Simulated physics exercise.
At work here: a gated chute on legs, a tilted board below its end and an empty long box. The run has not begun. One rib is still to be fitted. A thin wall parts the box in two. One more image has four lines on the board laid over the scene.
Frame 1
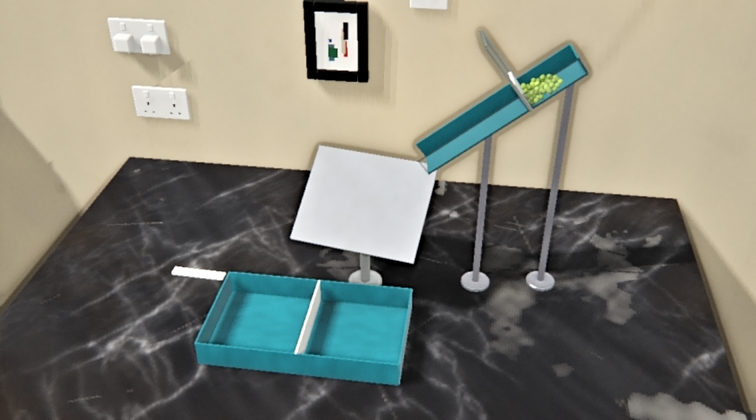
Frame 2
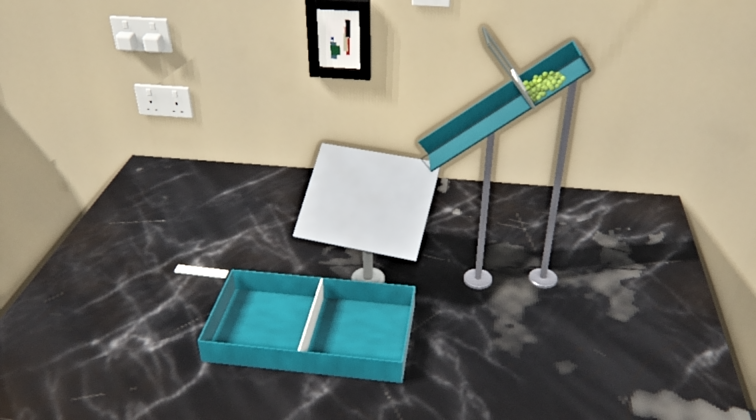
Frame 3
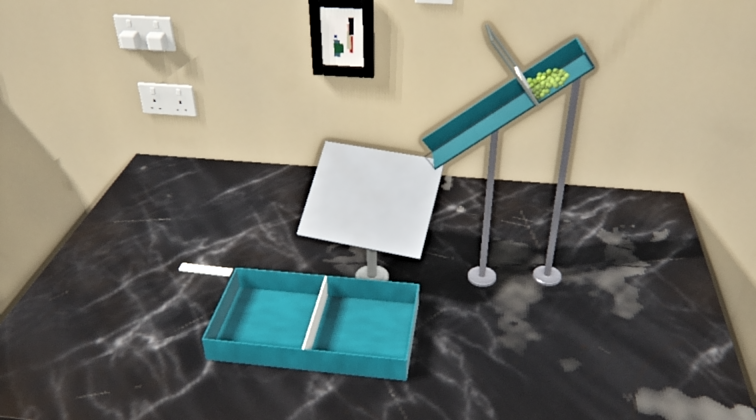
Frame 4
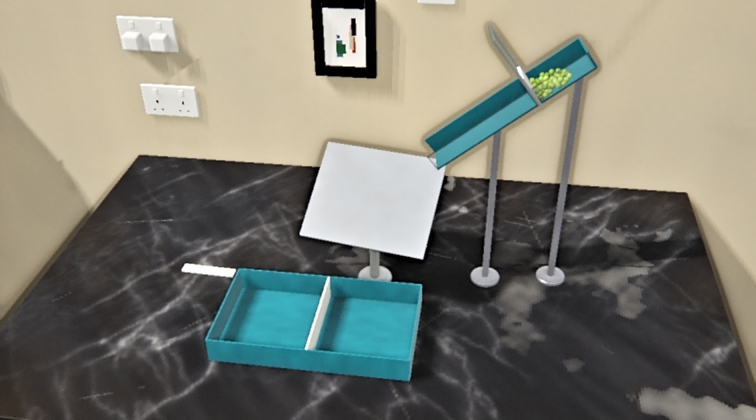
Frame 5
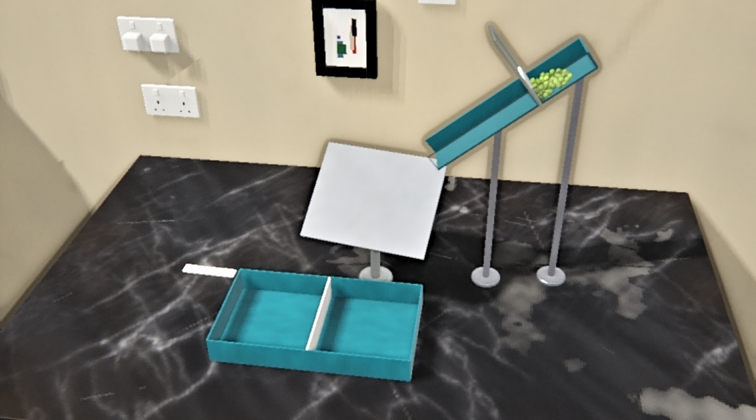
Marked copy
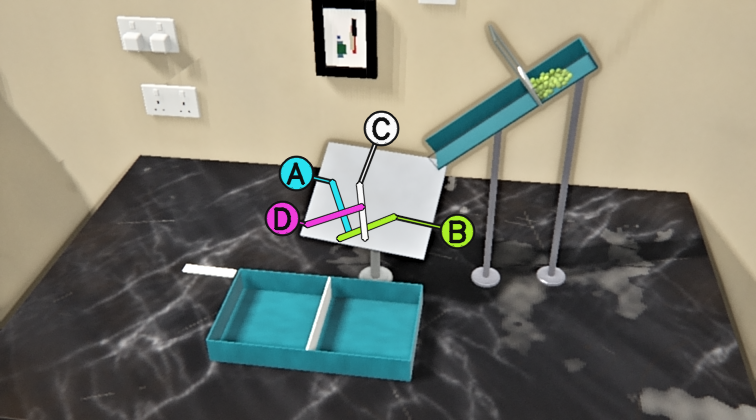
On a black, white-veined marble worktop against a cream wall with white sockets and a framed picture, the view looks down from the front. A teal chute on grey legs slopes down leftward at right, green peas behind its gate, above a tilted white board and an open, empty teal box with a white divider. The camera drifts very slightly, then settles, while nothing else moves.
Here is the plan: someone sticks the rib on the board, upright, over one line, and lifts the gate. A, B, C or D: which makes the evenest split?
Best: D.
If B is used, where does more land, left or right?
The left half.
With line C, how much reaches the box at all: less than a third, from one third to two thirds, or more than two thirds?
It is more than two thirds.
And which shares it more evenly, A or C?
A.
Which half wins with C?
Right.
On the marked copy, line A from (332, 182) to (348, 231); line B from (394, 216) to (339, 238); line C from (359, 184) to (365, 238); line D from (361, 206) to (307, 224).
With A, of what is caught, roughly a quarter in the left half, the larger part in the right.
With B, of what is caught, almost all in the left half, about a tenth in the right.
With C, of what is caught, about a tenth in the left half, almost all in the right.
With D, of what is caught, roughly two thirds in the left half, roughly a third in the right.
